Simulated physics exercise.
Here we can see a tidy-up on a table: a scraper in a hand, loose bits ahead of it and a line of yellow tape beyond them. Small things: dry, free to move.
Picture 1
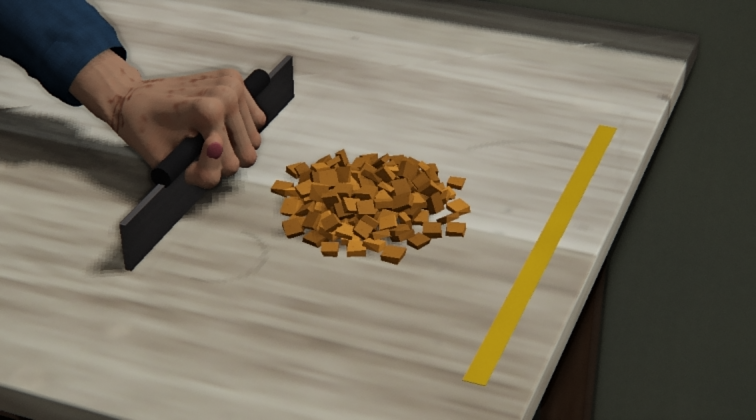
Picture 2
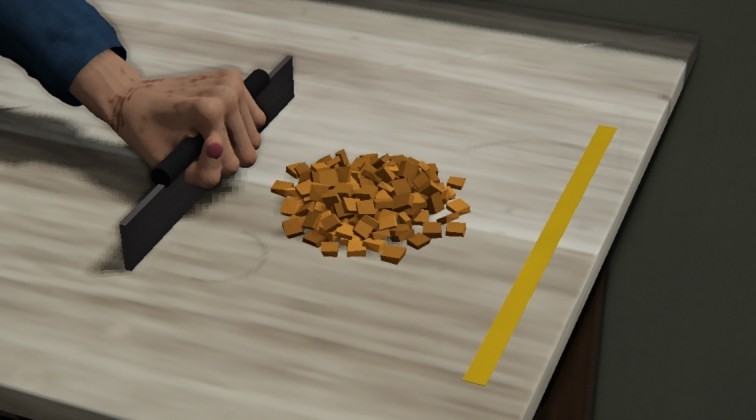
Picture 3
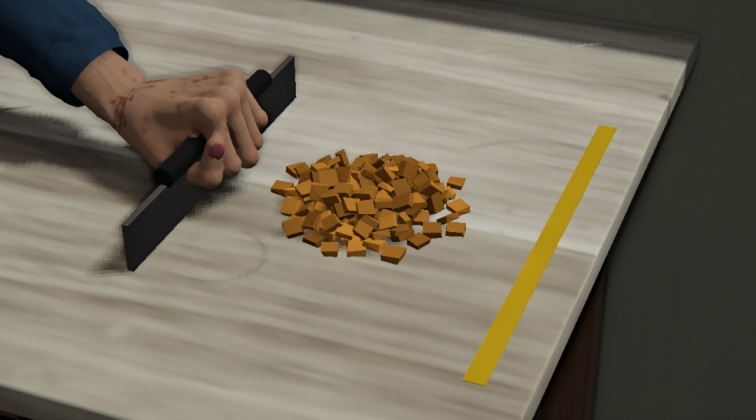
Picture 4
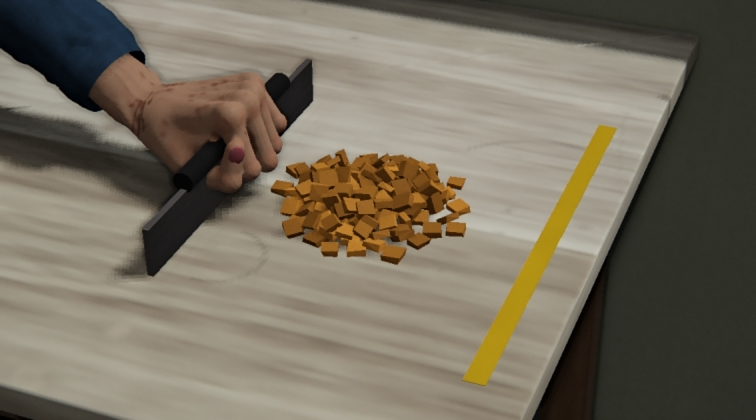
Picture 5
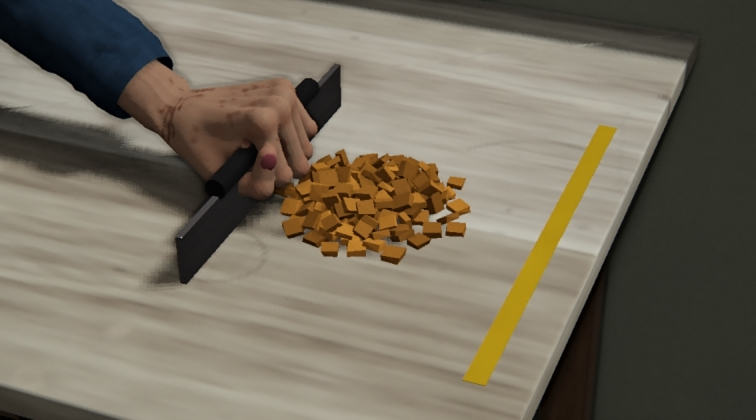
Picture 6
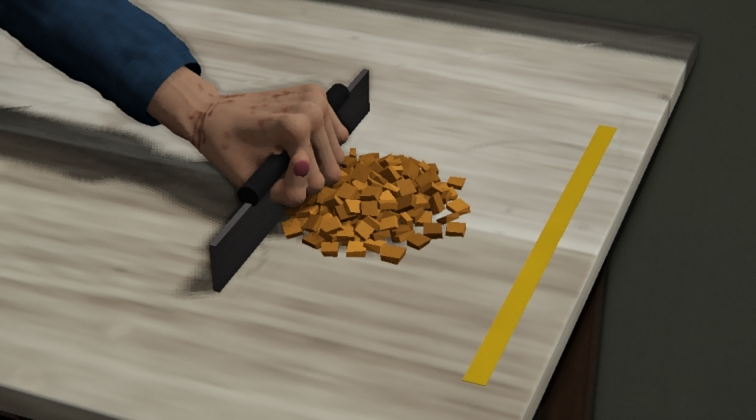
To begin with, a hand holds a dark scraper still on a pale table, left of a heap of small orange-brown pieces, with yellow tape beyond them. The hand then slides the scraper rightward up to the heap, and its blade presses into the near left side, nudging some pieces.
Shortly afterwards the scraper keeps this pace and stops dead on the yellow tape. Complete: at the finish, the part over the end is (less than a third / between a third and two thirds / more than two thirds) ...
At the finish, the part over the end is more than two thirds.
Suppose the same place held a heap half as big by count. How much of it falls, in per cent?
Roughly 70 percent.
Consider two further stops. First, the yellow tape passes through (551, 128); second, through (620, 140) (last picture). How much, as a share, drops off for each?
First stop: 20 per cent; second stop: 90 per cent.
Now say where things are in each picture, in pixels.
The first frame shows scraper (138, 232), at rest; yellow tape (603, 137), about two fingers from the edge; edge at (598, 255); the heap (362, 198), small crackers.
The second frame shows scraper (138, 232), at rest.
The third frame shows scraper (140, 233); the heap (362, 198).
The fourth frame shows scraper (161, 238).
The fifth frame shows scraper (193, 245); the heap (362, 198).
The sixth frame shows scraper (226, 253); yellow tape (603, 137); edge at (598, 255); the heap (361, 195), roughly a quarter pushed along.
Just after the last frame, scraper still moving, near (430, 174); heap all on the table, its front near (535, 256).
A moment on, scraper stopped at the yellow tape; heap roughly half over the edge.
Further on, scraper stopped at the yellow tape; heap the larger part over the edge.
When it is over, scraper stopped at the yellow tape; heap the larger part over the edge.
